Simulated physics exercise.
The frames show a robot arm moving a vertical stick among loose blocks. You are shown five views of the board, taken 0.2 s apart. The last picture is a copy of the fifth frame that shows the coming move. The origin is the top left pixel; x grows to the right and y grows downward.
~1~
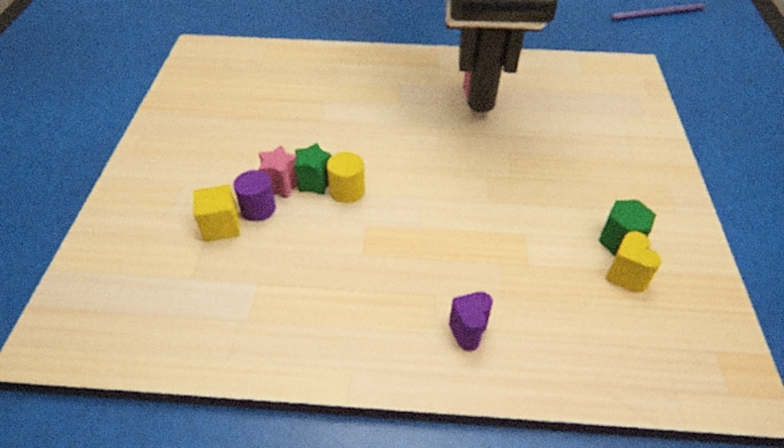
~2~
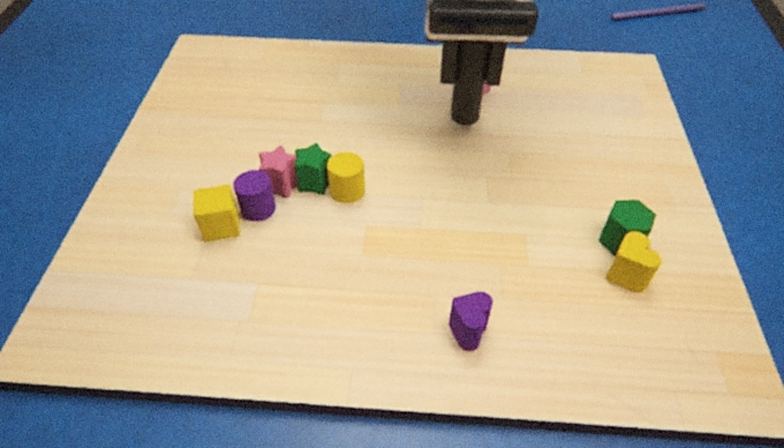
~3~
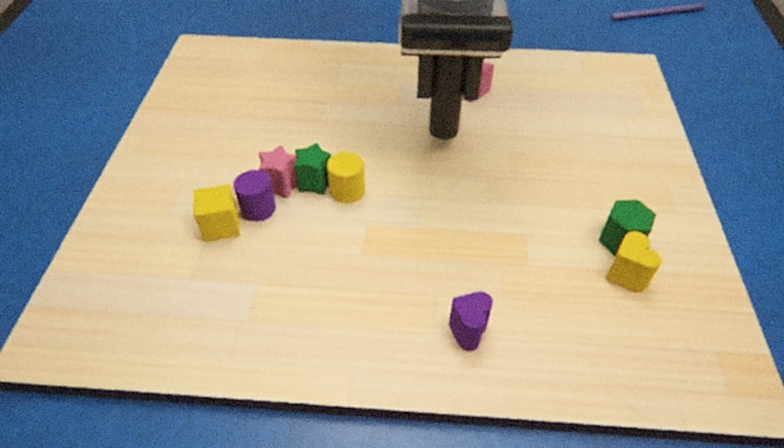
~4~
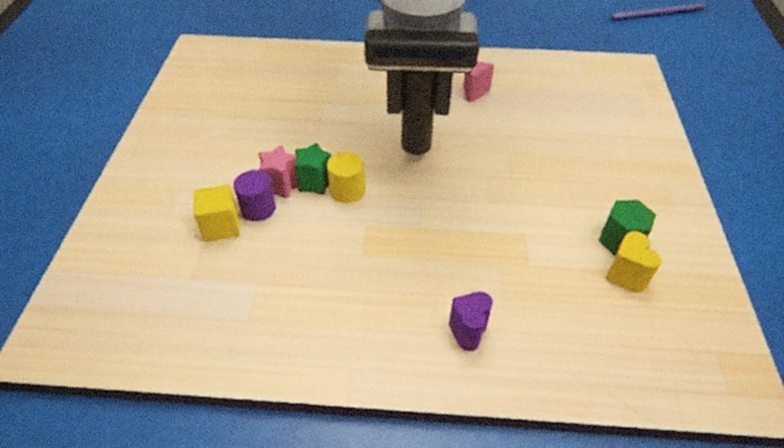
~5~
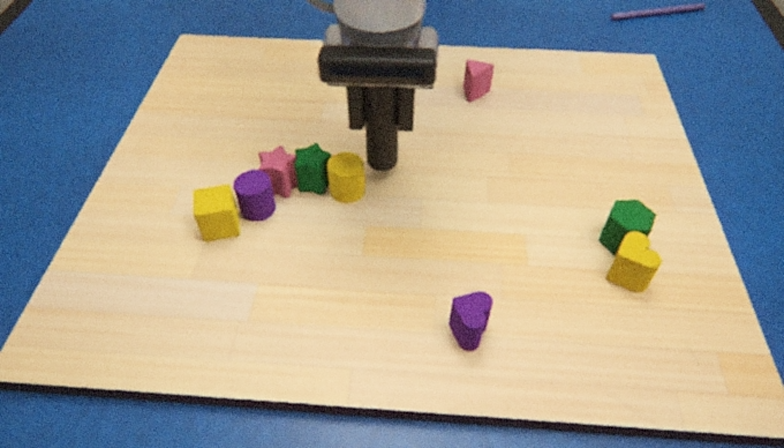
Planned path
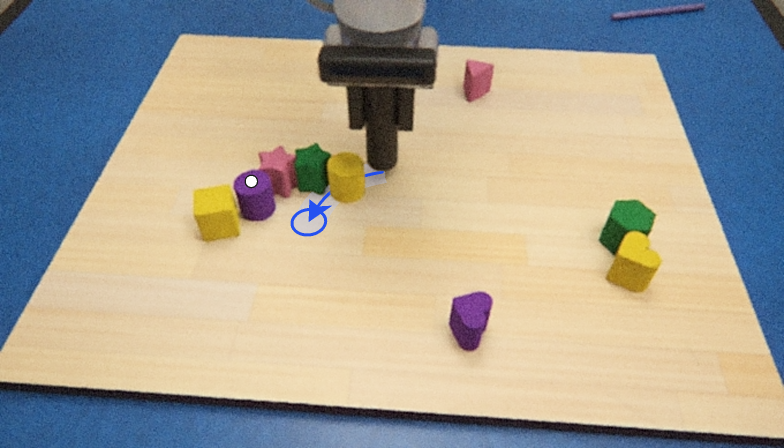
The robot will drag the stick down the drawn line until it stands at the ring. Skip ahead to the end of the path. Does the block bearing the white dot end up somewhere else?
That would be a no.
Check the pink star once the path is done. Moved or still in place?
By then it is displaced.
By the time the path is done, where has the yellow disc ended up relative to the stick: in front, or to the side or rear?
I expect it to be in front.
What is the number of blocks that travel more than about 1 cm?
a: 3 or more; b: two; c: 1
That would be a.
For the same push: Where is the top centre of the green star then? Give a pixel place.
That would be at about pixel (291, 163).
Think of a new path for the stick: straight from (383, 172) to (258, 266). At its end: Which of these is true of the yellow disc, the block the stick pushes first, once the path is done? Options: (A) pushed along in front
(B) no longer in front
Option B.
The line goes from (383, 172) via (351, 180) and (325, 198), ending at (309, 222); the dot is on the purple disc.
On the path given first. One third of the way, stick (350, 169); yellow disc (328, 174).
Two thirds of the way, stick (324, 187); pink star (263, 154), turned 15° anticlockwise; green star (293, 162), turned 65° clockwise; yellow disc (308, 196).
At the end, stick (307, 211); purple disc unmoved; pink star (263, 154), turned 15° anticlockwise; green star (291, 163), turned 80° clockwise; yellow disc (293, 223).
